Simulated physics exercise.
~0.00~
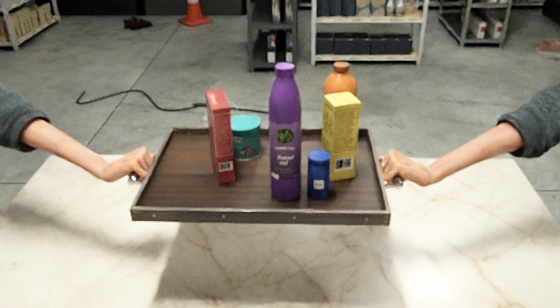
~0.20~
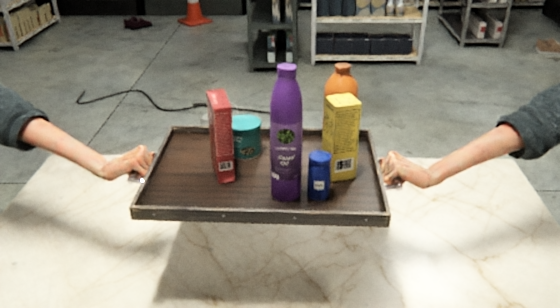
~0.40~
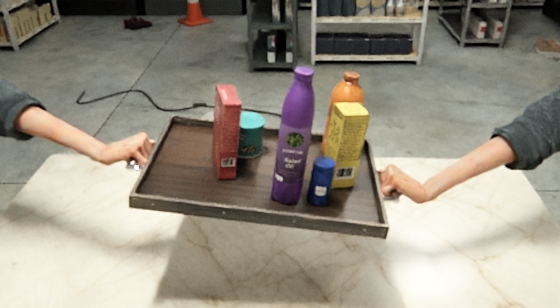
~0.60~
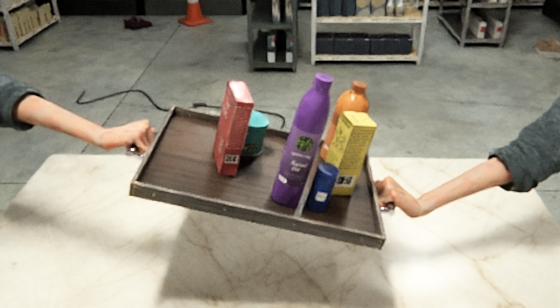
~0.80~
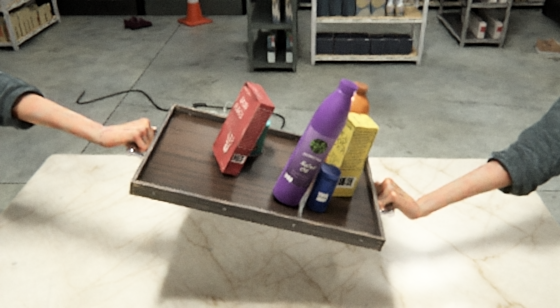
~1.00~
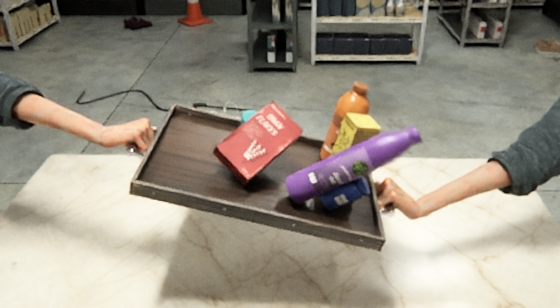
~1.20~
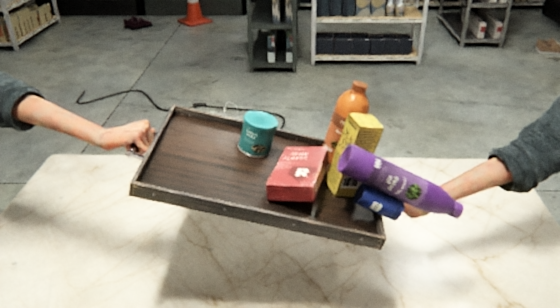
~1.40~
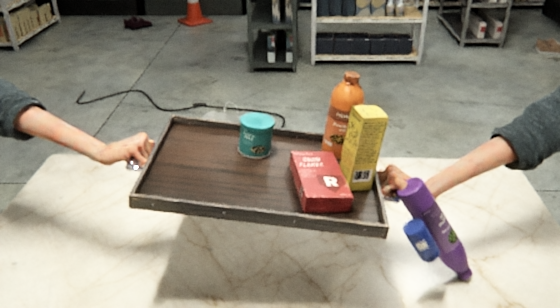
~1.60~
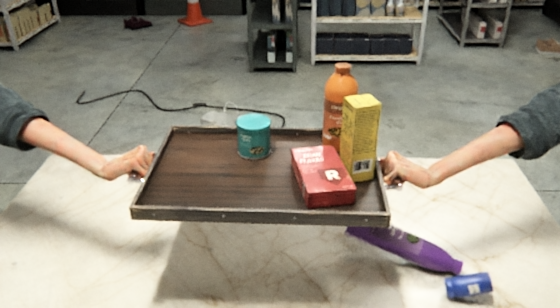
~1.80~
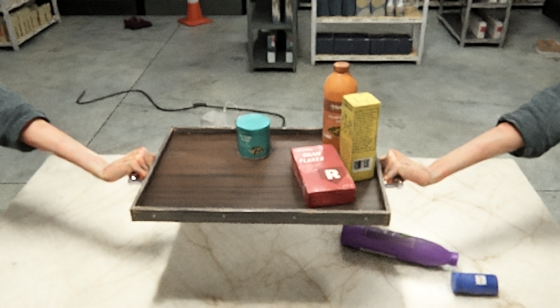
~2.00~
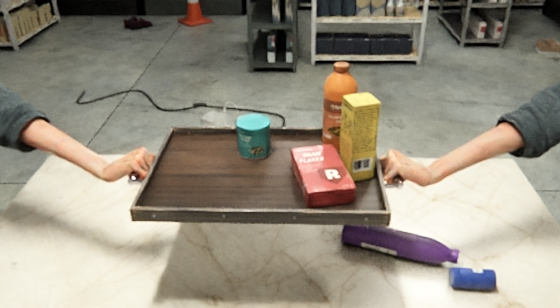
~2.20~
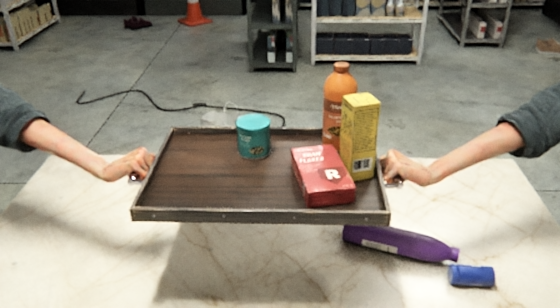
In a storage room, two hands tilted a loaded tray down to the right, toppling a red packet, a purple bottle and a blue shaker; the bottle and shaker dropped onto the table, and the levelled tray kept the fallen packet and three upright items.
